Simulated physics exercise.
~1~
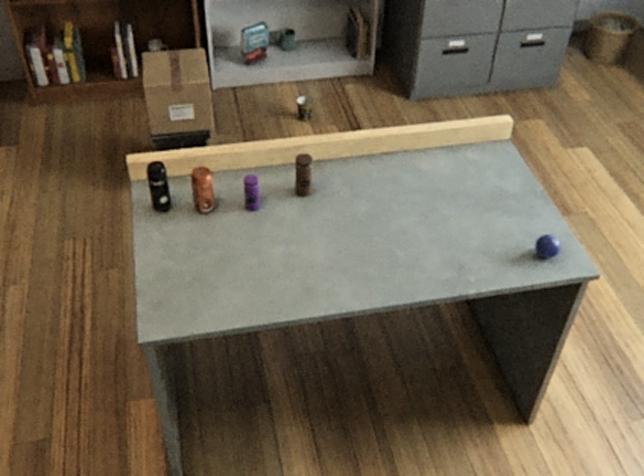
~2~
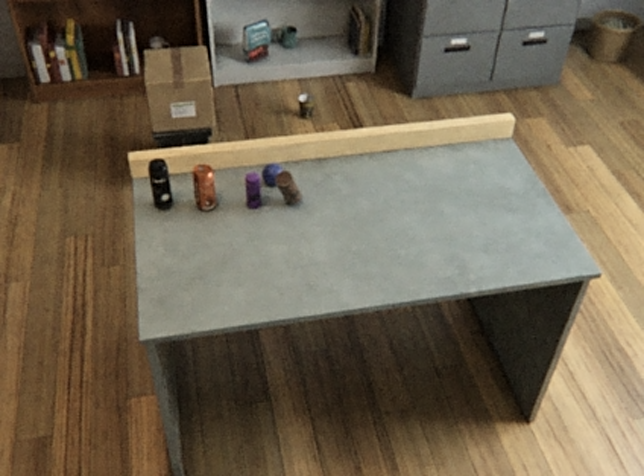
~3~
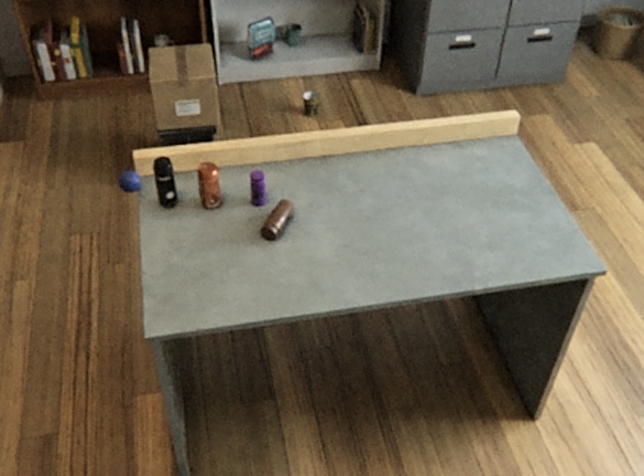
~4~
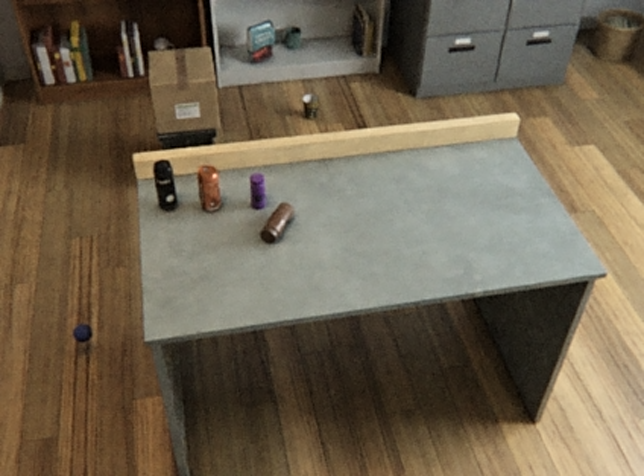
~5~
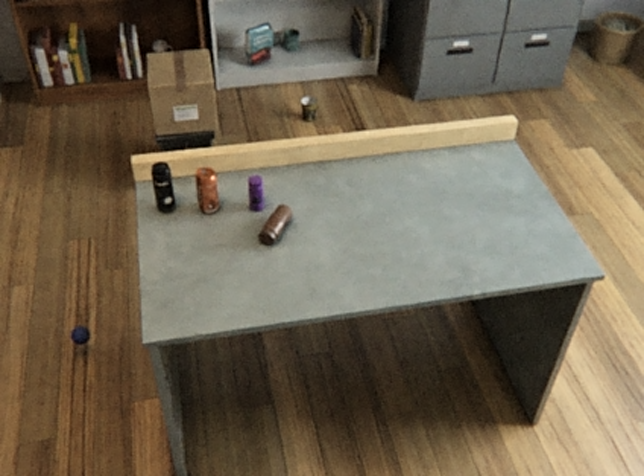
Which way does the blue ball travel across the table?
The blue ball travels to the left, going from near the right end of the table to beyond its left end.
